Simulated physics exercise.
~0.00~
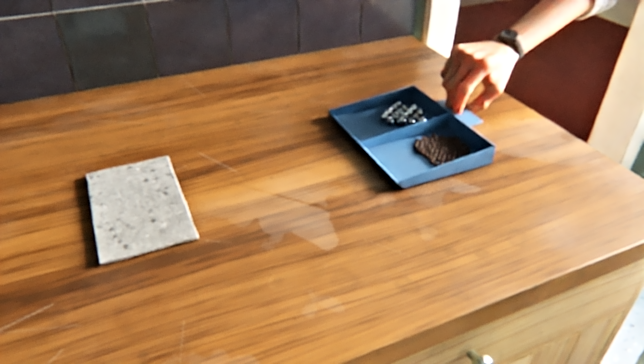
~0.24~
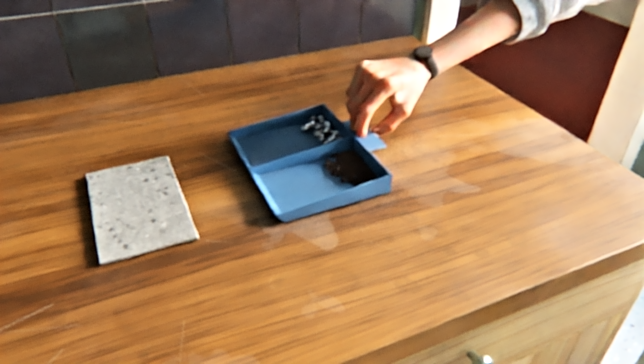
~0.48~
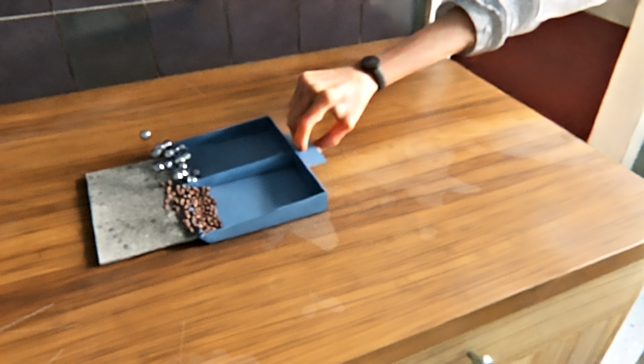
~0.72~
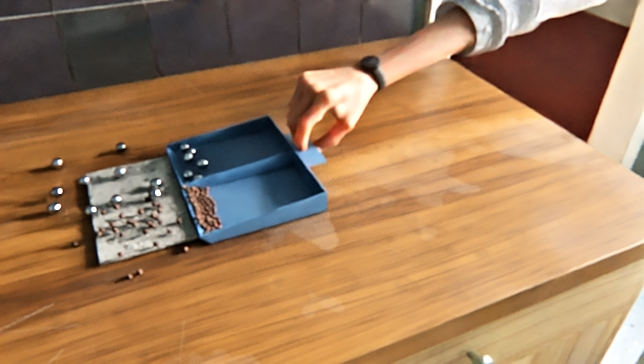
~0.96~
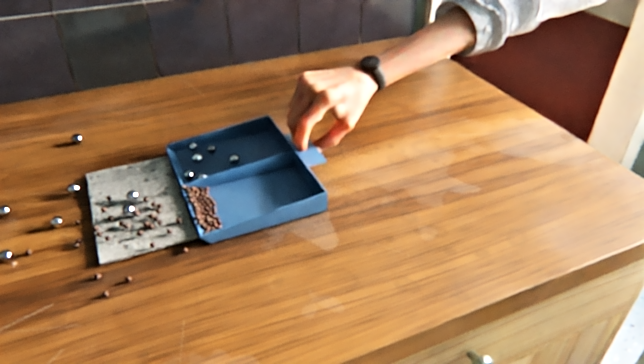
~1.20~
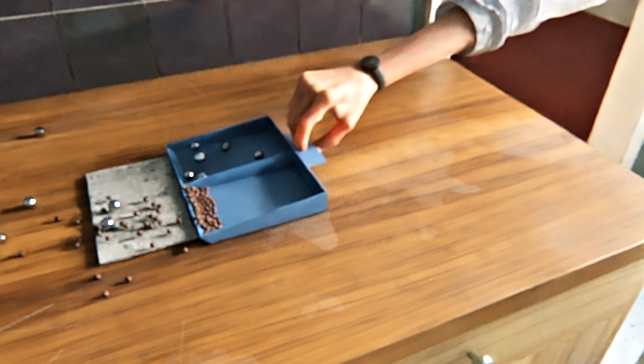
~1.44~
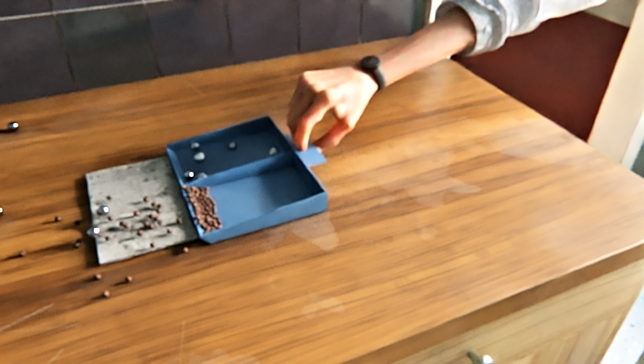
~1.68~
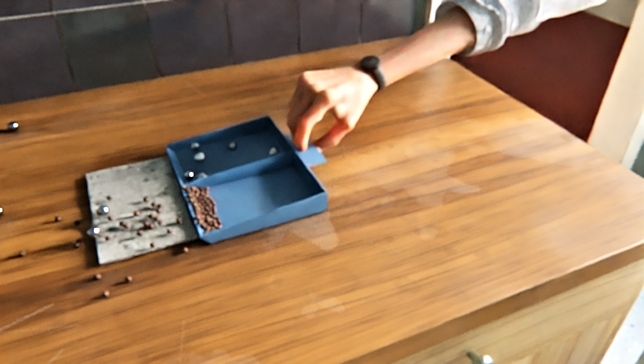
A hand slid a blue two-part tray left along a wooden counter until it stopped against a speckled grey slab. Shiny balls and small brown bits spilled over it, some reaching the counter, while most brown bits and a few balls stayed inside.
